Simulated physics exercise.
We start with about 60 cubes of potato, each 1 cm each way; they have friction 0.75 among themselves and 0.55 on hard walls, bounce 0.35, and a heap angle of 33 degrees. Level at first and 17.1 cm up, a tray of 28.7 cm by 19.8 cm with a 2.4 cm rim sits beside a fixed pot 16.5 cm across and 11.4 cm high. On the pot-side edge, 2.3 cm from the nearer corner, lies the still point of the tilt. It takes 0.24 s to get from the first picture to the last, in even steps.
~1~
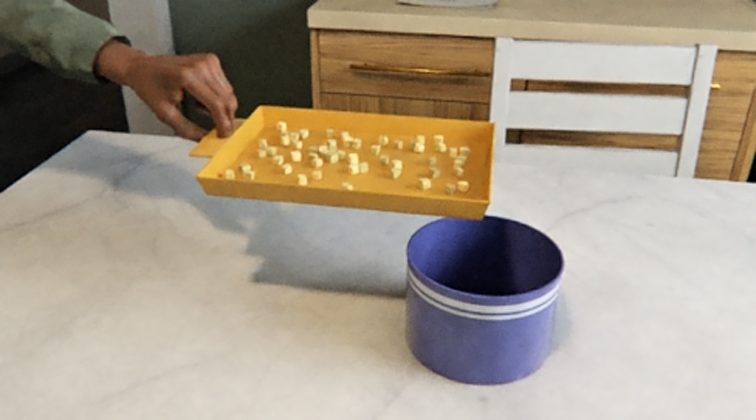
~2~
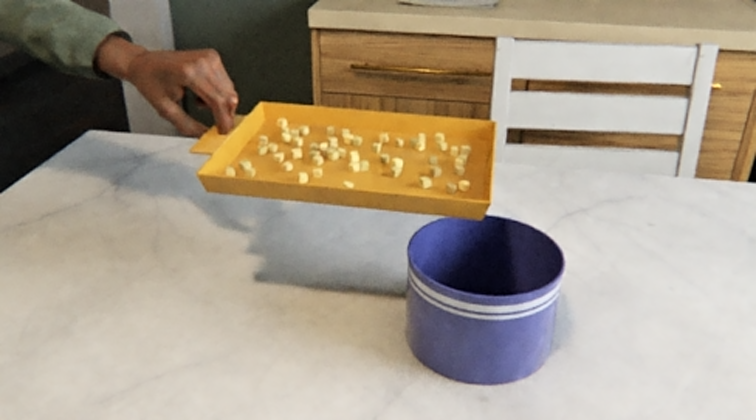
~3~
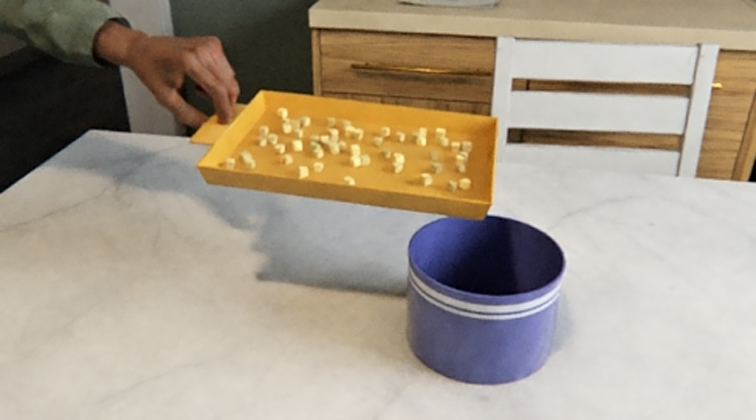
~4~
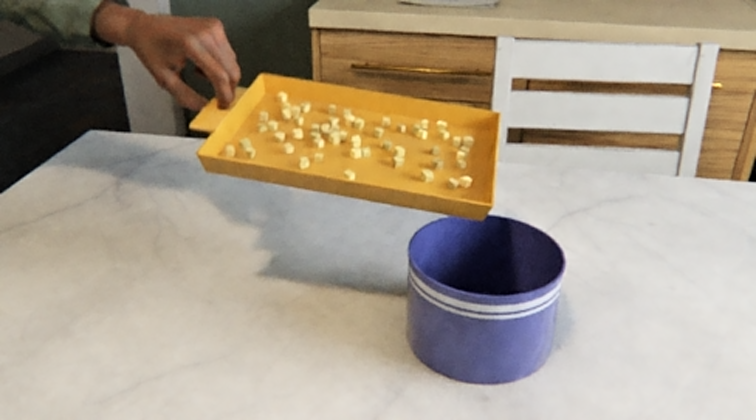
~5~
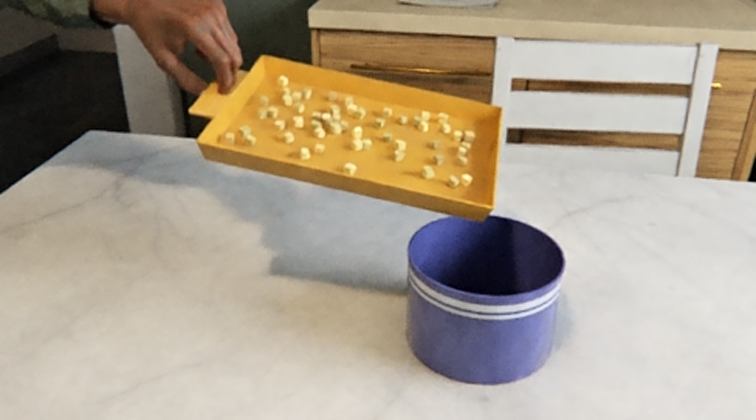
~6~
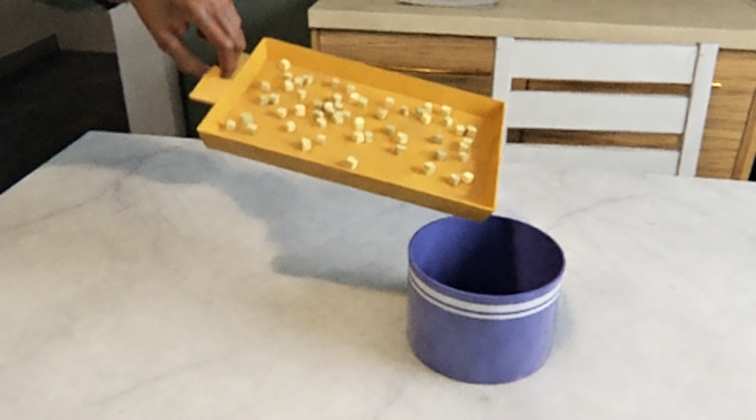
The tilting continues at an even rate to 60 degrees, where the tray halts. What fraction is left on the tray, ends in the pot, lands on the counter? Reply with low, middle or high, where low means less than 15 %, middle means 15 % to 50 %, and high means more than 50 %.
My answer: Left on the tray - middle; pot - middle; counter - middle.
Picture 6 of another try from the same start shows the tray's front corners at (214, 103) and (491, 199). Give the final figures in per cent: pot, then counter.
In the pot: 5 per cent; on the counter: 40 per cent.
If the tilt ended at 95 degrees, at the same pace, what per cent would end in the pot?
Estimate: Roughly 70 percent.
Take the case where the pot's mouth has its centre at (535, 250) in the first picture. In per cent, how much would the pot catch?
Share in pot at that spot: Some 25 in a hundred.
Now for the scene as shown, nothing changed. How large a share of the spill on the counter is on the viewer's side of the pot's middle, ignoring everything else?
Roughly 90 per cent.
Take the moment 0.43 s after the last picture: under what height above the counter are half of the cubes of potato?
About 26 cm.
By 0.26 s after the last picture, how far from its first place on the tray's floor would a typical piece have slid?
By then it sits near 1 cm from where it began.
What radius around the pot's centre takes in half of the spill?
Roughly 38 cm.
Then, 0.26 s after the last picture, tilt 38 degrees; the tray holds 100 %, the pot 0 %.
Then, 0.43 s after the last picture, tilt 53 degrees; the tray holds 100 %, the pot 0 %.
Then, 0.73 s after the last picture, tilt 60 degrees; the tray holds 50 %, the pot 20 %.
In the end, tray 40 %, pot 30 %, counter 30 %.
